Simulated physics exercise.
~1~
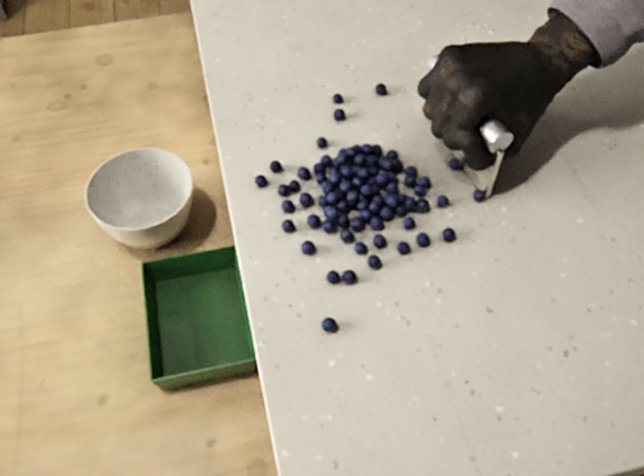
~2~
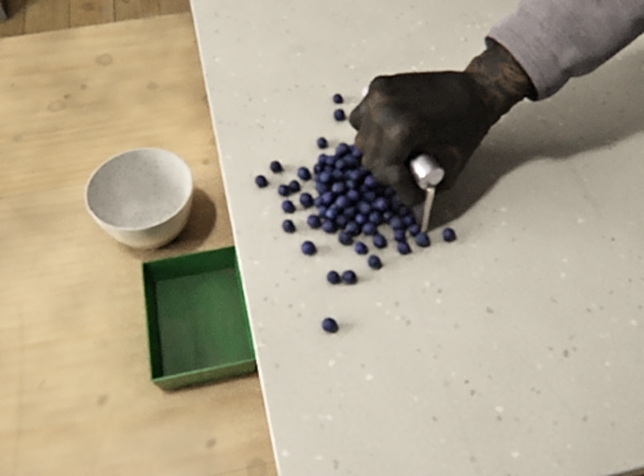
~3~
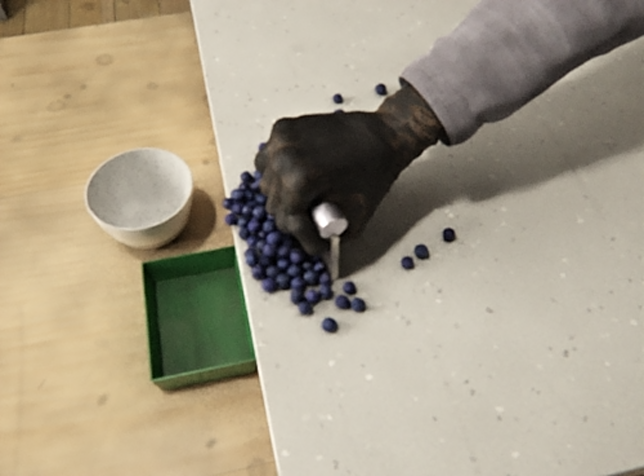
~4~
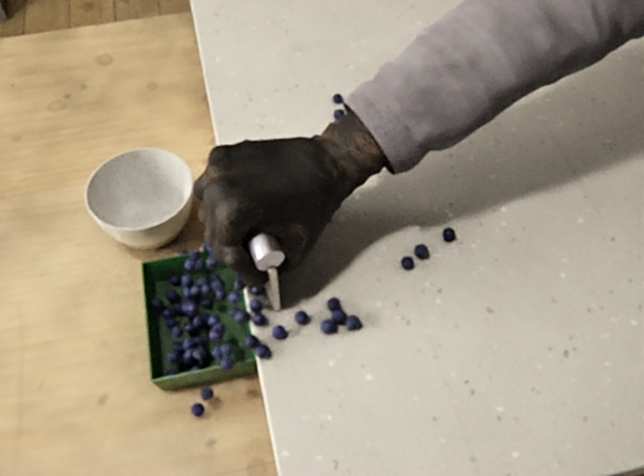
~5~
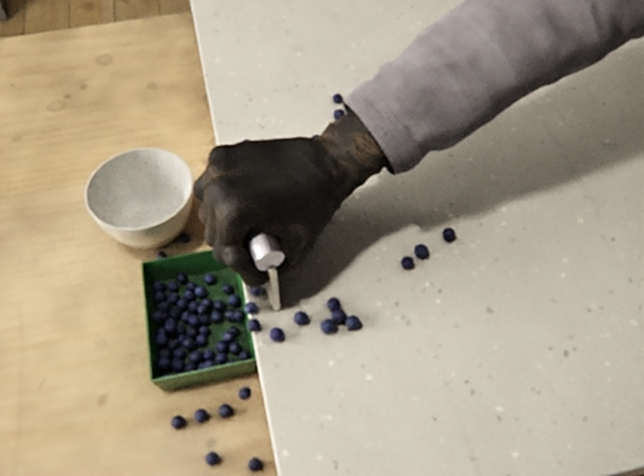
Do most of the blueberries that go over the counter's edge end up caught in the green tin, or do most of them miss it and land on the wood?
Most of them are caught in the green tin. Only a small share lands on the wood, and none can be seen in the white bowl.
On a pale speckled counter beside a lower wooden surface, a hand in a grey sleeve holds a scraper at the right of a loose pile of blueberries. The hand sweeps left and toward the bottom of the view, gathering the berries into a tight cluster and leaving a few strays behind. It pushes the cluster to the counter's edge, and berries spill over toward a green tin below. The scraper then stops at the edge while the falling berries settle. Most lie in the tin, several are scattered on the wood, others remain on the counter, and the white bowl stays empty.
